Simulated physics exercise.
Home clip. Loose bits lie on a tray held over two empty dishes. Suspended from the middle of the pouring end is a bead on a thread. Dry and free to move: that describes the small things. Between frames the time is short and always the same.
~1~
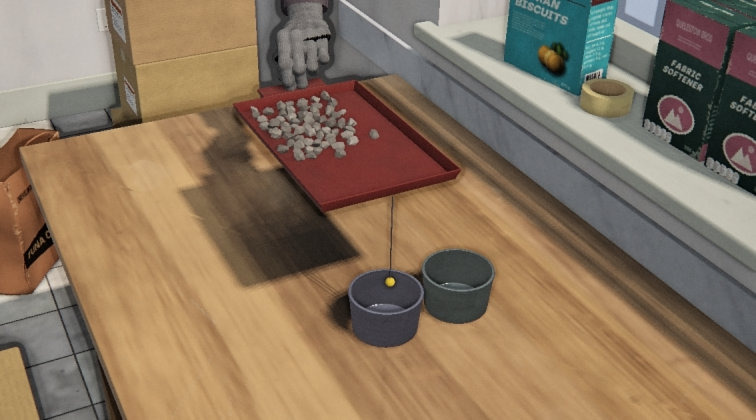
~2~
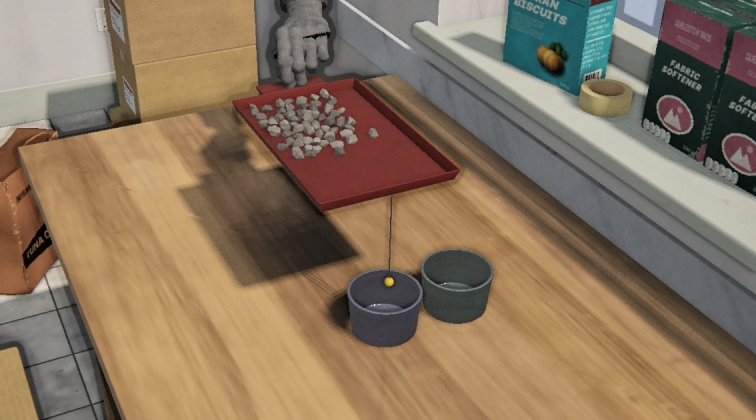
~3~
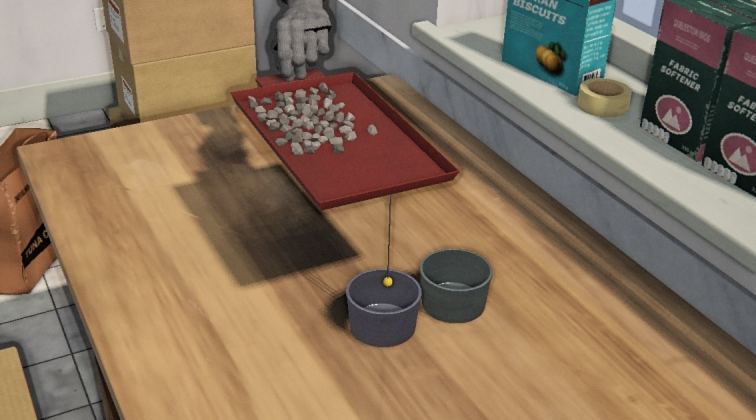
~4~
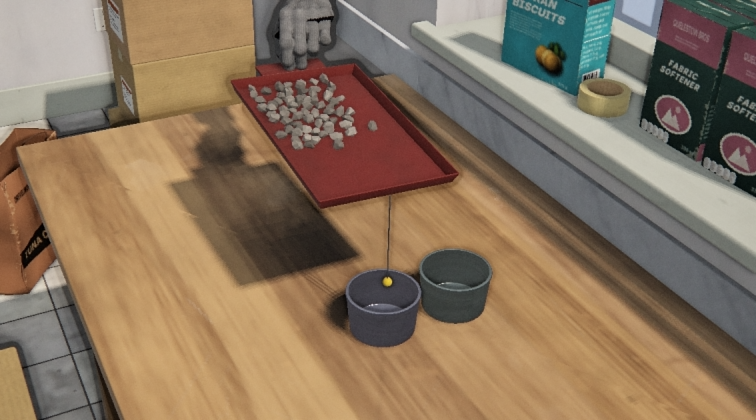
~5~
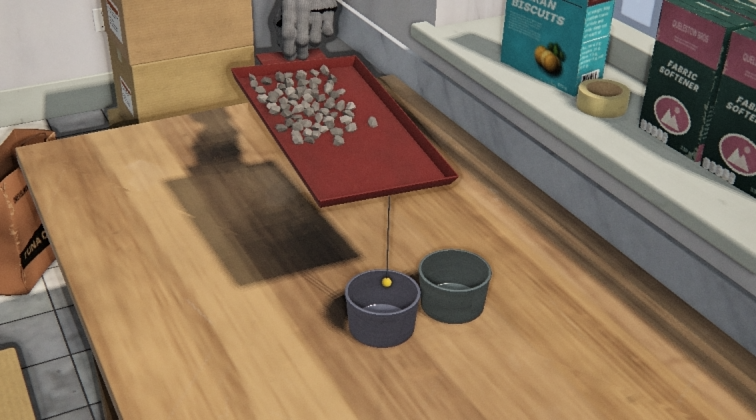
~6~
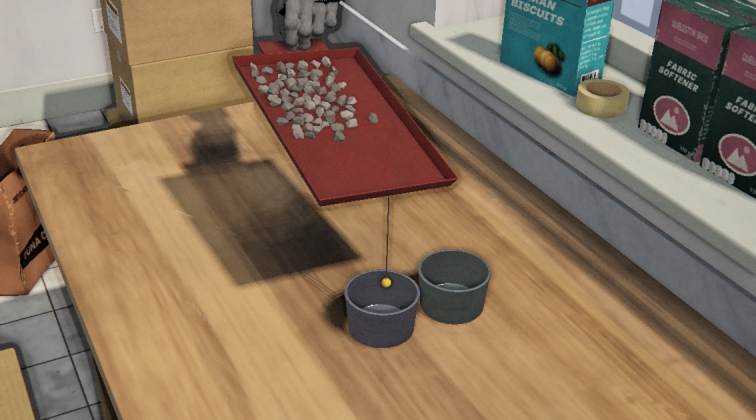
At the start, a red tray with pale gravel bits gathered toward its far end sits level above two empty dishes, a bead hanging on a thread from its near edge. The tray then tips slightly toward its near right corner, while the bits stay clustered and the bead barely shifts.
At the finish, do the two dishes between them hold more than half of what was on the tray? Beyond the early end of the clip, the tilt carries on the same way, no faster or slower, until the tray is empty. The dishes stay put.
No.
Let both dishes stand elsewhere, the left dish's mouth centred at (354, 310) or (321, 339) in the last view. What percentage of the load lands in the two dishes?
Trial 1 around 50 percent, trial 2 around 10 percent.
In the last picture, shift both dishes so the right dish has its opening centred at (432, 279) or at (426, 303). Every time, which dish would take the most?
Well, the first go goes to the rightmost dish, and the second to the rightmost dish.
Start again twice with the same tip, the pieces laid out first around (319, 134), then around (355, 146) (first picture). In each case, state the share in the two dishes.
It would be 50 in a hundred, and then 60 in a hundred.
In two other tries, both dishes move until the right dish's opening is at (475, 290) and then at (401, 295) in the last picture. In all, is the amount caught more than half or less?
The first place gets the greater share, the second a lesser share.
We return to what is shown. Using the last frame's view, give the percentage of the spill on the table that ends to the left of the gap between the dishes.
Share to the left: Near 10 per cent.
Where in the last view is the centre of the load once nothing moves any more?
Last view, resting centre - approx. (464, 330).
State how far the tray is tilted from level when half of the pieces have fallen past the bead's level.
The tilt then is about 70°.
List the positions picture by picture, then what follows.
In the first frame, corners of the pouring end at (323, 201) and (456, 168), level; middle of the load at (309, 121), bits of gravel; left dish at (403, 326); right dish at (476, 303); bead on its thread at (390, 282).
In the second frame, corners of the pouring end at (322, 201) and (455, 169), level; middle of the load at (308, 119).
In the third frame, corners of the pouring end at (322, 200) and (454, 170), tipped barely, lowest at the right corner; middle of the load at (307, 113).
In the fourth frame, corners of the pouring end at (322, 198) and (454, 172), tipped a little, lowest at the right corner; middle of the load at (307, 105).
In the fifth frame, corners of the pouring end at (322, 197) and (453, 174), tipped a little, lowest at the right corner; middle of the load at (308, 98).
In the sixth frame, corners of the pouring end at (322, 196) and (453, 176), tipped a little, lowest at the right corner; middle of the load at (306, 99); left dish at (399, 326); right dish at (472, 303).
Soon, tray tipped steeply; about two thirds on the tray; about a third in the air.
A while on, tray tipped right over; about a quarter on the tray; about a quarter in the right dish; about half outside both; a small part in the air.
Towards the end, tray tipped past a quarter turn; about a third in the right dish; about two thirds outside both.
Finally, tray tipped past a quarter turn; none in the left dish; about a third in the right dish; about two thirds outside both.
